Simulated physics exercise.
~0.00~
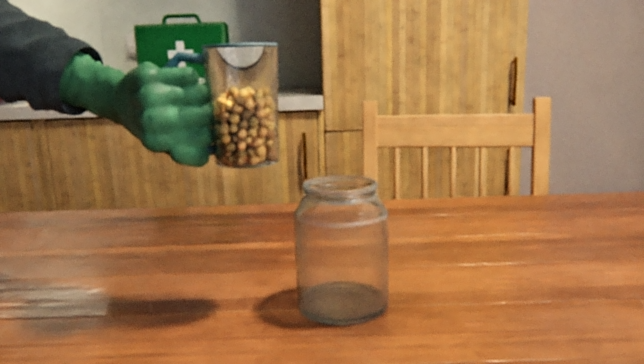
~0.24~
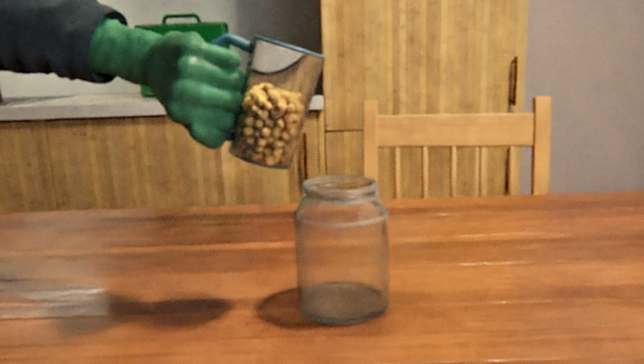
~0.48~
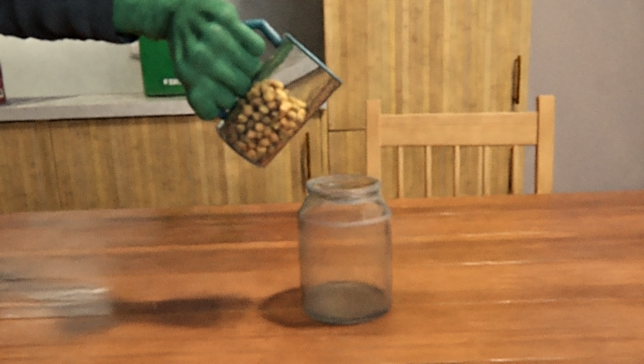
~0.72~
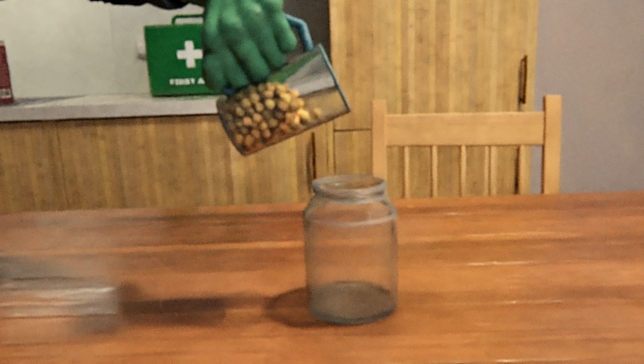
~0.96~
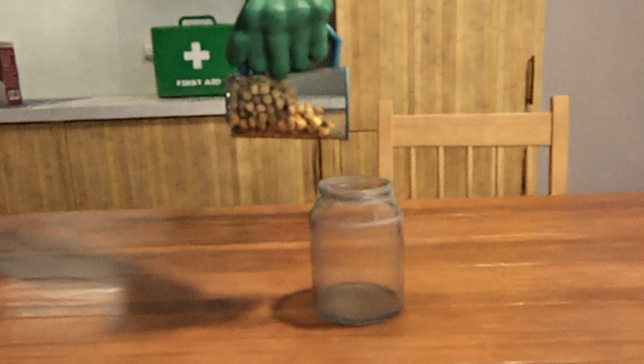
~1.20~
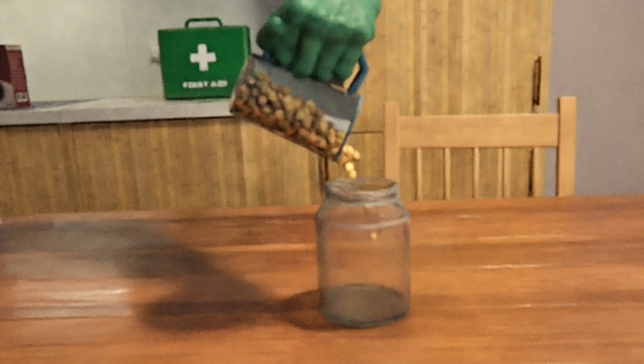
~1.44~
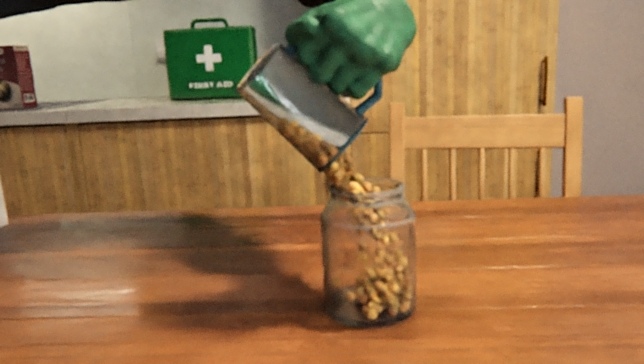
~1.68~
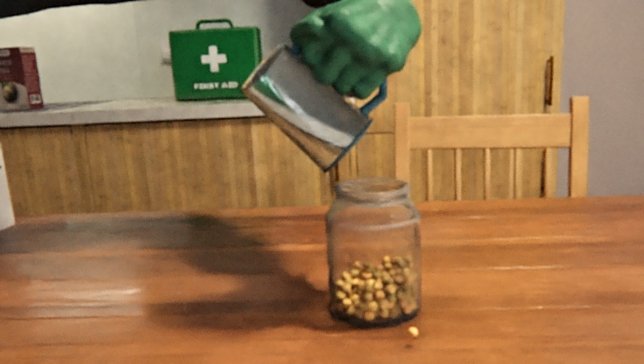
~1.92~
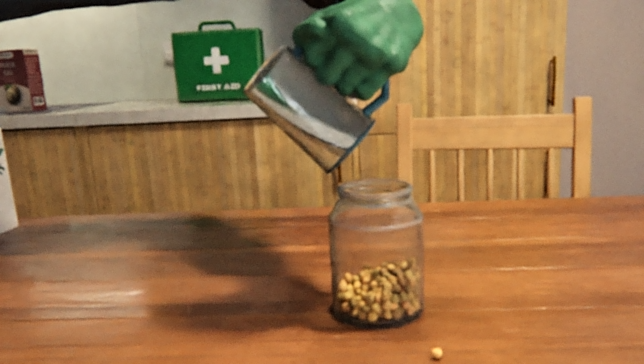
Green-gloved hand tipping a clear cup of dried chickpeas into a glass jar, emptying it as one stray chickpea lands on the table.
